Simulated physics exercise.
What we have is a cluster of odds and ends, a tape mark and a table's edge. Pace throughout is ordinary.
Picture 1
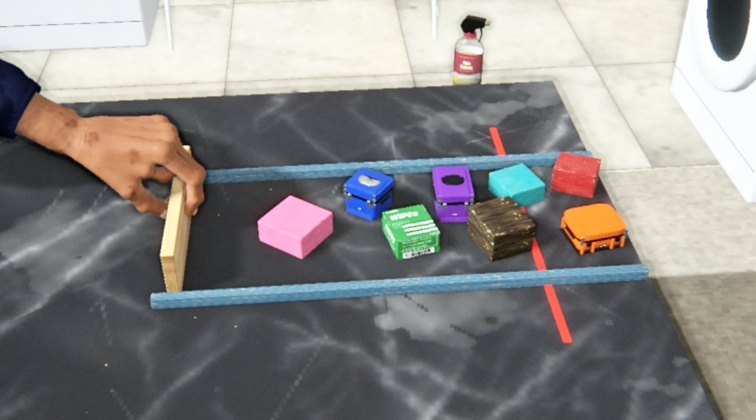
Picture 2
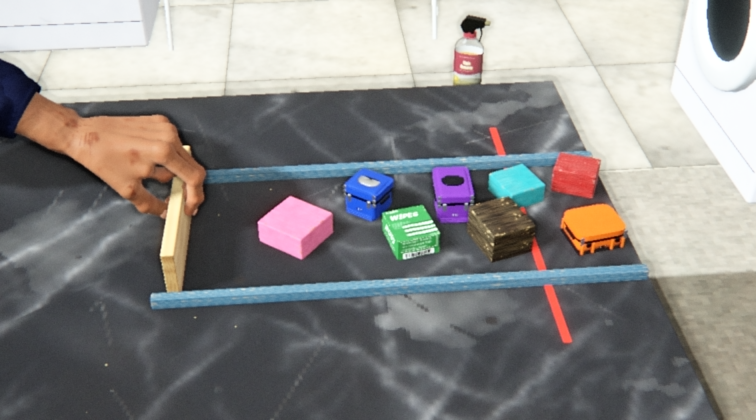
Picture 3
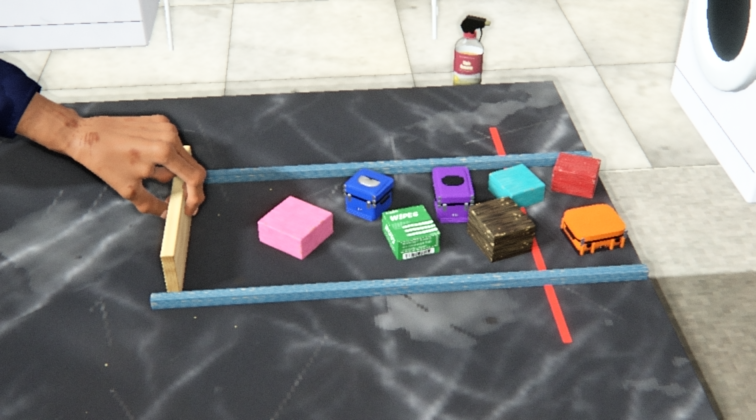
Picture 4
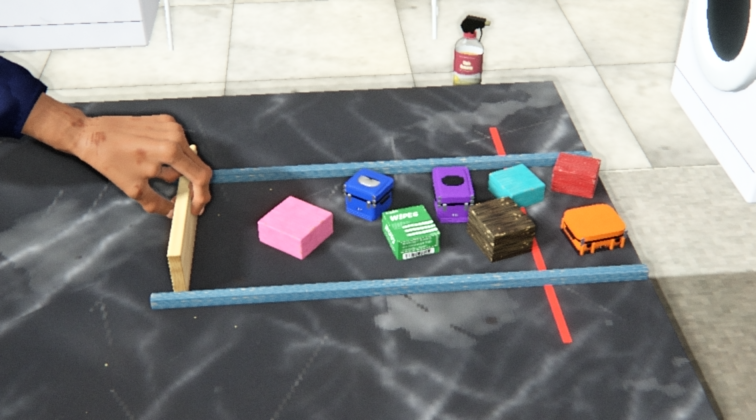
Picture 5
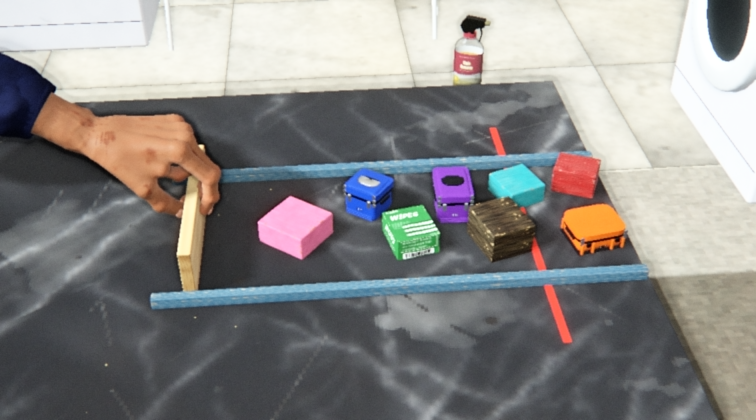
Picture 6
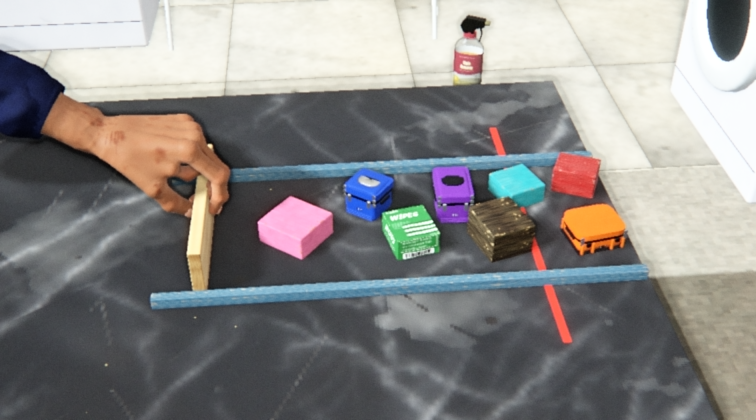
The footage shows a hand holding a wooden board upright between two blue rails on a dark marbled surface, then sliding it slightly right toward a pink block, while the colourful boxes and cases near a red tape line stay still.
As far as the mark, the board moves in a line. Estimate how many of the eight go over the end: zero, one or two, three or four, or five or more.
My estimate: Three or four.
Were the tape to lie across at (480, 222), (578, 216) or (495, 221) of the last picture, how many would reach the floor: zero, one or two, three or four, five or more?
One or two; five or more; 1 or 2.
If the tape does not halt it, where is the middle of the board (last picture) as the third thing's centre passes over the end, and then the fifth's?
At (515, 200) for the third, at (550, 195) for the fifth.
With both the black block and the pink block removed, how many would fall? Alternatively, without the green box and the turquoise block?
That gives 1 for the first pair taken away and 1 for the second.
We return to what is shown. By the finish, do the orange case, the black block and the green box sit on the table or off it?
The orange case leaves the top. The black block leaves the top. The green box keeps its spot.
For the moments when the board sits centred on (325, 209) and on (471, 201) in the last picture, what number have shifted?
Tally: 3; 8.
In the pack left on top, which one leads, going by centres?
Answer: The turquoise block.
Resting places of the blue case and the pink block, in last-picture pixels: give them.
Final positions: Near (533, 177); near (550, 206).
Early on, none off yet; red block at rest near (576, 175); orange case at rest near (593, 230); turquoise block at rest near (516, 187).
Finally, the number that fall off is three or four; lost, black block, orange case and red block.
